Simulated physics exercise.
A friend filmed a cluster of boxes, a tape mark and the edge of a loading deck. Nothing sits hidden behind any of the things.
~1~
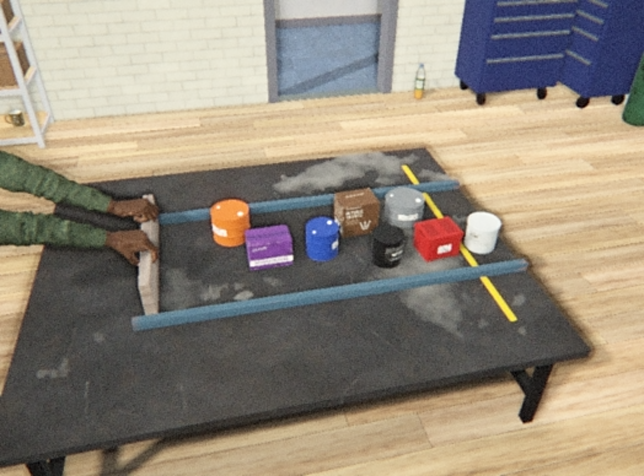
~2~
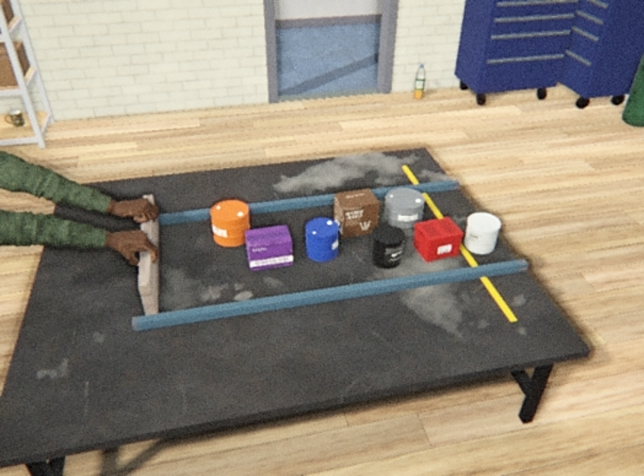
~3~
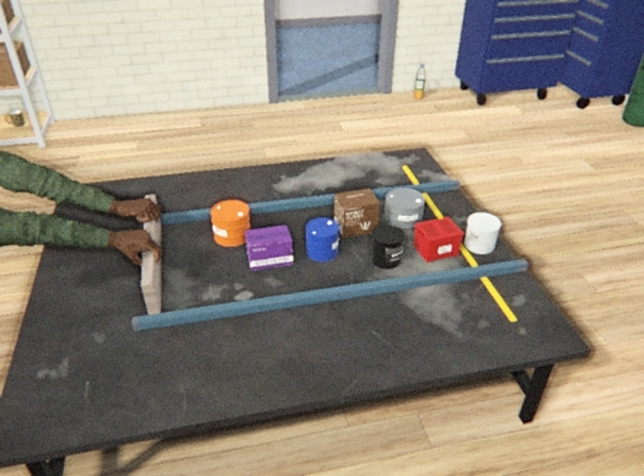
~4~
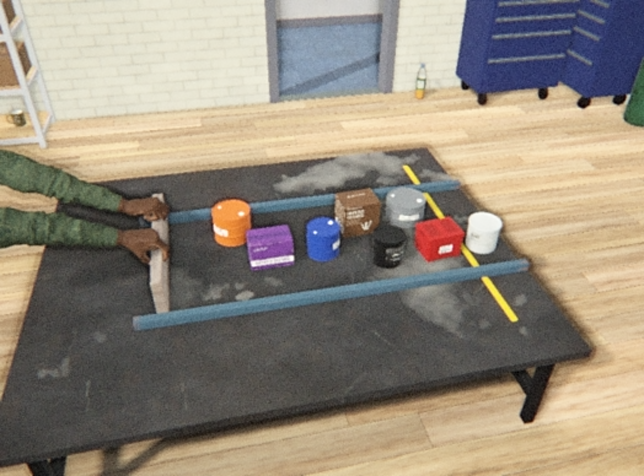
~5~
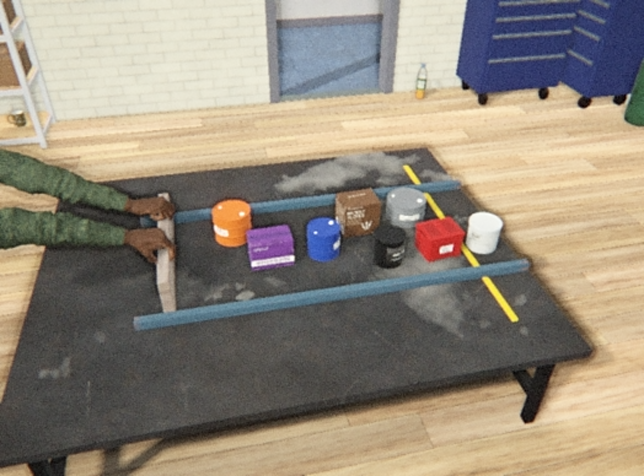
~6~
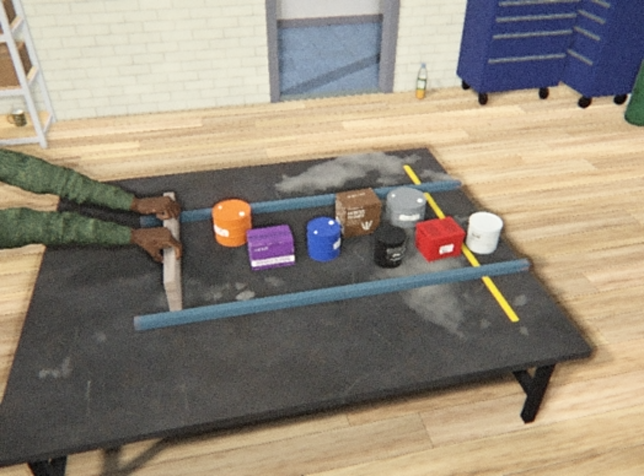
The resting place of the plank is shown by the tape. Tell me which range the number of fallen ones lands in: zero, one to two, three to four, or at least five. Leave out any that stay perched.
The tally of falls will come to five or higher.
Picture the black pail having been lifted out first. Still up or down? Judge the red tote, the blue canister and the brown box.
Here's how it goes: The red tote is still up there, the blue canister ends up down, and the brown box ends up down.
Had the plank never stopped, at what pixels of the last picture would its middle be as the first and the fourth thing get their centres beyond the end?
I'd put it close to (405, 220) and later close to (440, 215).
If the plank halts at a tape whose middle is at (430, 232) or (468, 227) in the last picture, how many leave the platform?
Down on the ground: 2 and 5.
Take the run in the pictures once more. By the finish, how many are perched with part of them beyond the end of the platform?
That'd be 0.
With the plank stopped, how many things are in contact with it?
That makes 3.
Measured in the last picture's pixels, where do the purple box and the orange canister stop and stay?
Purple box: About (474, 220); orange canister: About (453, 194).
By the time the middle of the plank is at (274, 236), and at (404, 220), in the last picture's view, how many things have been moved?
Note: First position 3; second position 8.
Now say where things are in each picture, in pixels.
The first picture shows white pail (482, 233); red tote (437, 240); grey canister (404, 207); plank (150, 252); tape (449, 229).
The second picture shows red tote (437, 240); blue canister (322, 240).
The third picture shows grey canister (404, 208); orange canister (231, 223).
The fourth picture shows white pail (483, 233); black pail (388, 247).
The fifth picture shows red tote (439, 240); purple box (271, 248).
The sixth picture shows white pail (483, 233); red tote (439, 240); grey canister (406, 207); plank (172, 249); tape (451, 229).
Soon after, none off yet; white pail at rest near (483, 233); red tote at rest near (439, 240); grey canister at rest near (406, 207).
Then, none off yet; white pail at rest near (483, 233); red tote at rest near (439, 240); grey canister moved a little near (416, 207).
Further on, none off yet; white pail moved a little near (492, 232); red tote moved about its own width near (464, 240); grey canister moved well along near (478, 202).
By the end, the number that fall off is five or more; fallen, blue canister, brown box, grey canister, red tote and white pail.
